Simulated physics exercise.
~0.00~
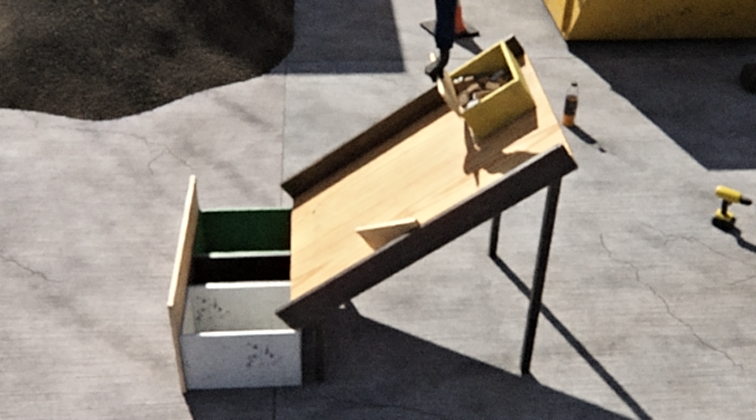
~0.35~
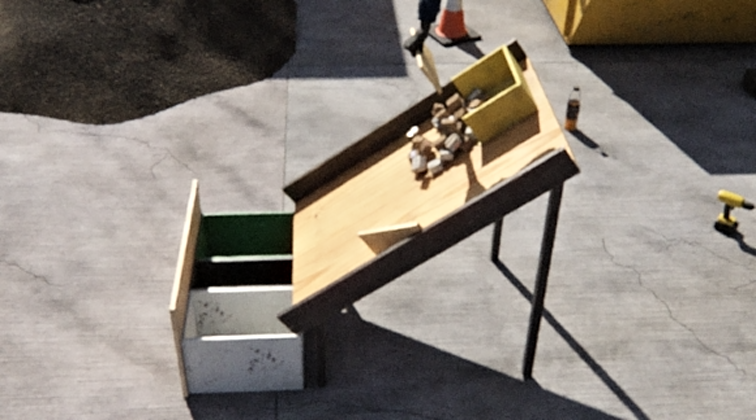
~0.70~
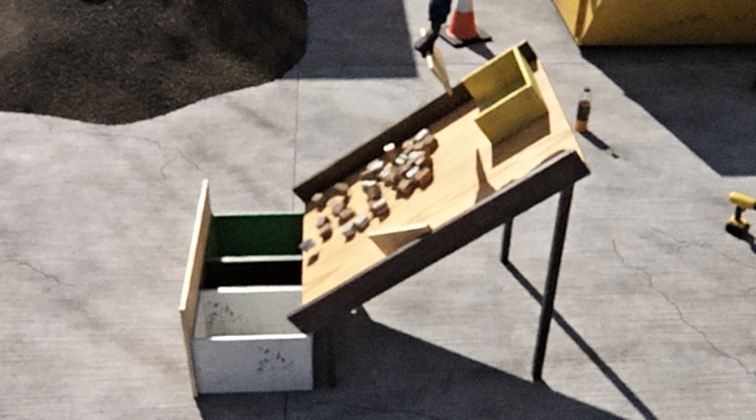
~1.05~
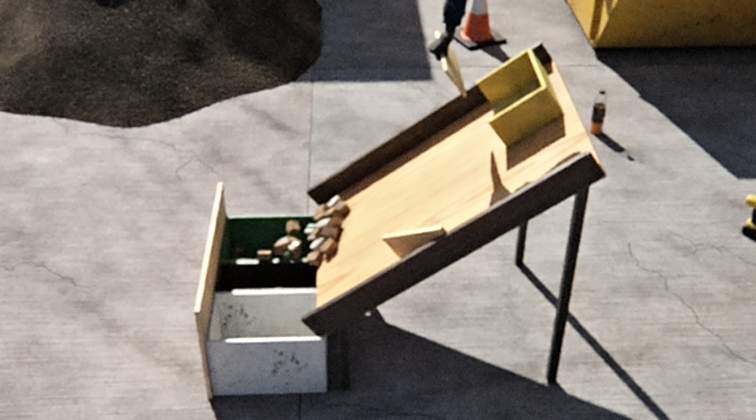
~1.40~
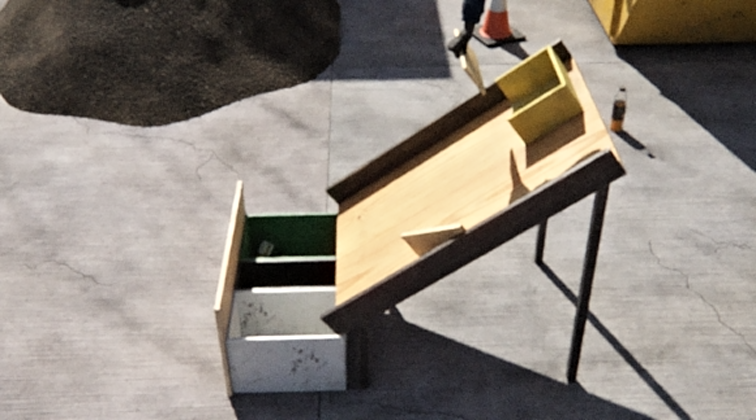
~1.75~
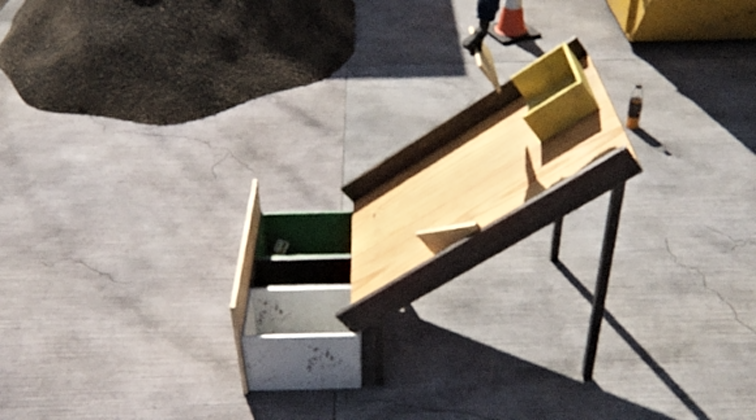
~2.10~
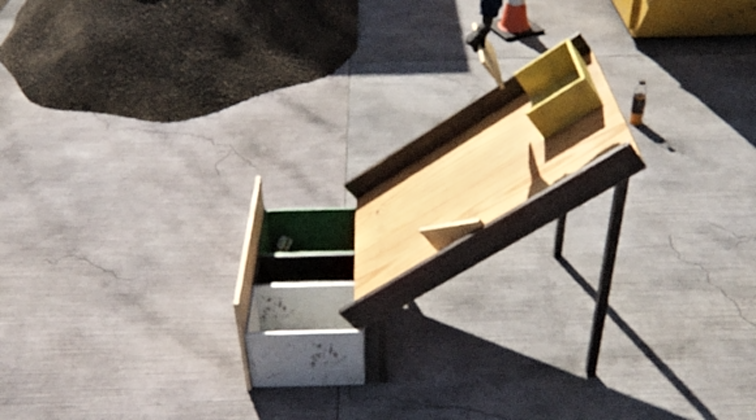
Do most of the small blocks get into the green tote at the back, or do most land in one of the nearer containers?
Most of them get into the green tote, the rearmost of the three containers at the foot of the table.
